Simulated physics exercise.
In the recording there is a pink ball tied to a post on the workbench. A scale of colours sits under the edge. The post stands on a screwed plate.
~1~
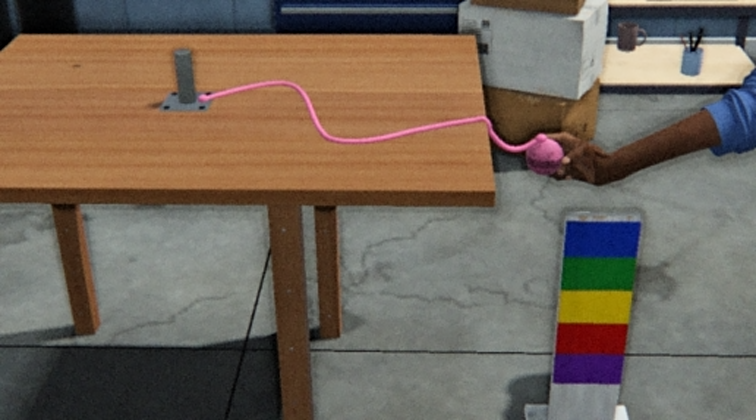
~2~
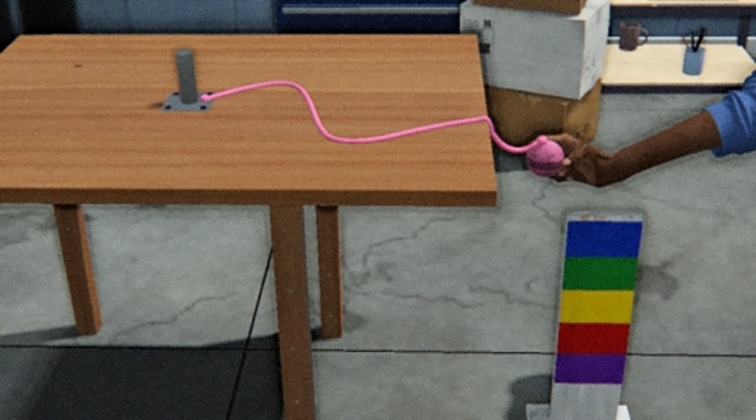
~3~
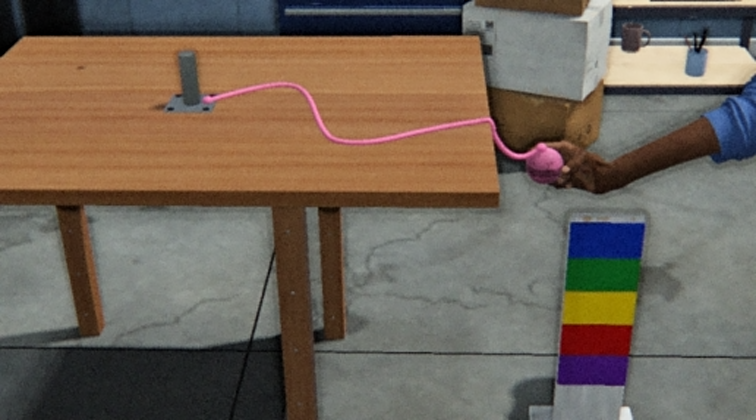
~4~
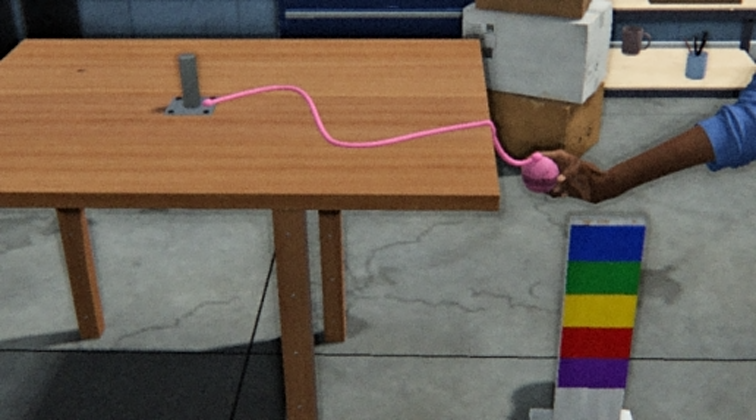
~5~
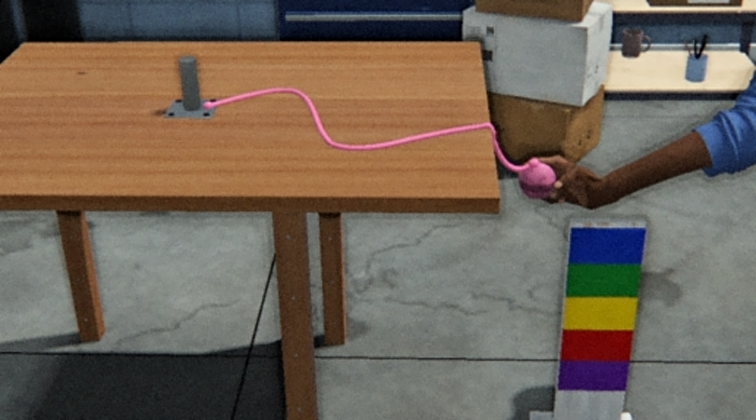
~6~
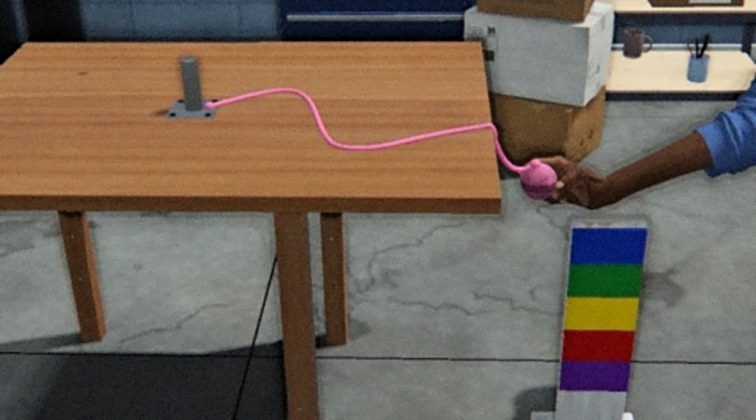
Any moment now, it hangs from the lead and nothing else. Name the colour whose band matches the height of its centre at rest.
That would be yellow.
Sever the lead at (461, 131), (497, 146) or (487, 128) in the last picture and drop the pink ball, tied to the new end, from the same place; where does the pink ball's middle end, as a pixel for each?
Approximate pixels, cut by cut: (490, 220); (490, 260); (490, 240).
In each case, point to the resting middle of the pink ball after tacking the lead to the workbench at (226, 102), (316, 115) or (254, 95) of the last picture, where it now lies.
They end up at (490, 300), (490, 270) and (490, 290).
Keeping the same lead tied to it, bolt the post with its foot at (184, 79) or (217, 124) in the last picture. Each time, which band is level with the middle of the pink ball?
Trial 1 - green; trial 2 - red.
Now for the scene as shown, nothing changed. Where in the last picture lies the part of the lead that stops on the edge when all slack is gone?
That spot is roughly at (378, 147).
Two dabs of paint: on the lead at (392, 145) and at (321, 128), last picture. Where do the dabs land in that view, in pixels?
Roughly at (492, 136), and the other roughly at (404, 115).
A little later, ball near (474, 299); level with yellow.
Next, ball near (499, 305); level with yellow.
When it is over, ball near (486, 307); level with yellow. The yellow one.
